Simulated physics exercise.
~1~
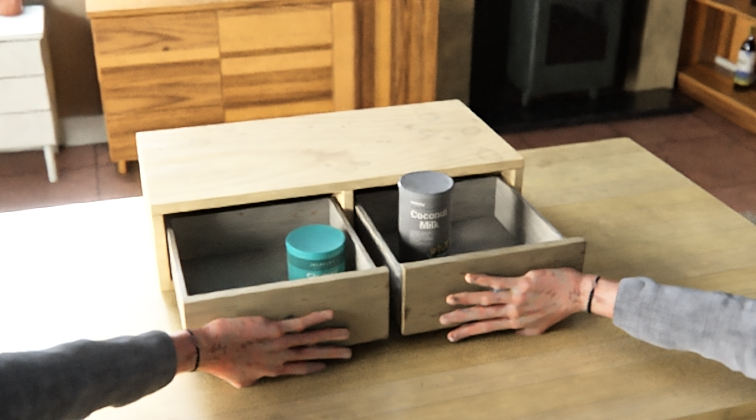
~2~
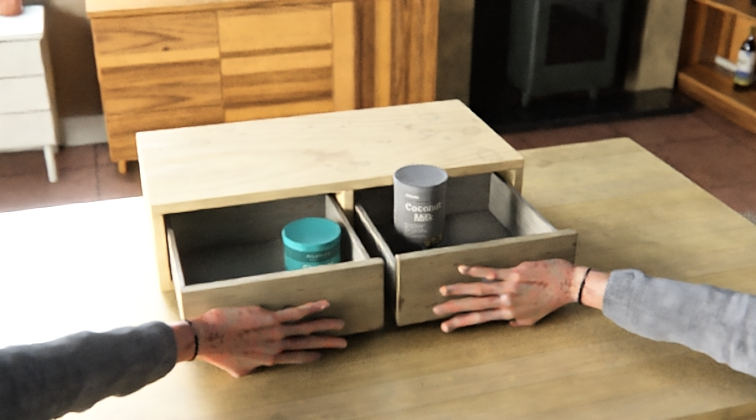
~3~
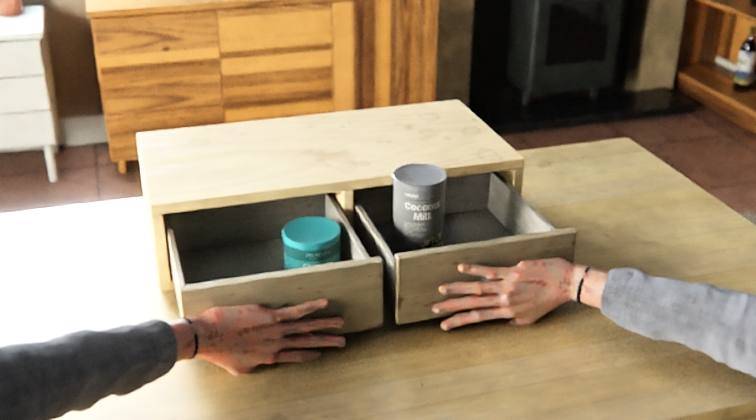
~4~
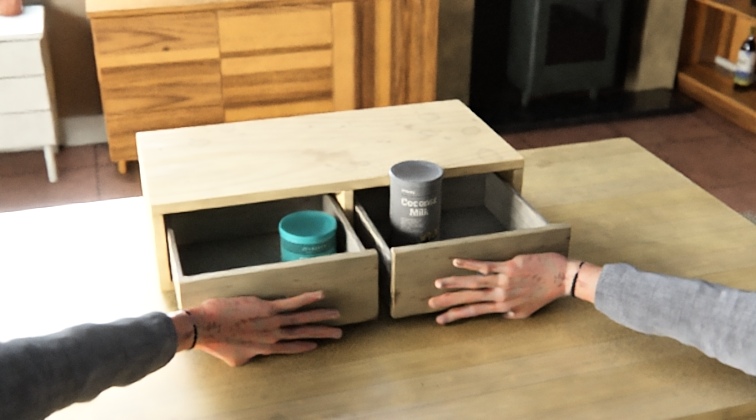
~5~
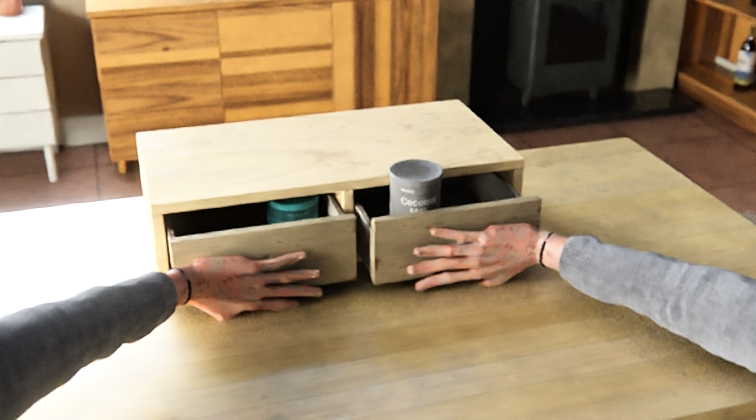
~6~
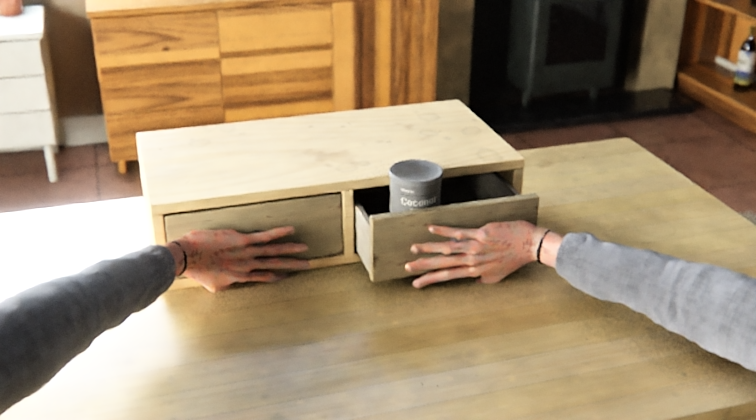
Two hands pushed in a pair of open drawers in a small wooden chest, one holding a turquoise tub and the other a taller grey pot. The left drawer closed completely, but the right one stopped partway, the pot still standing upright inside.
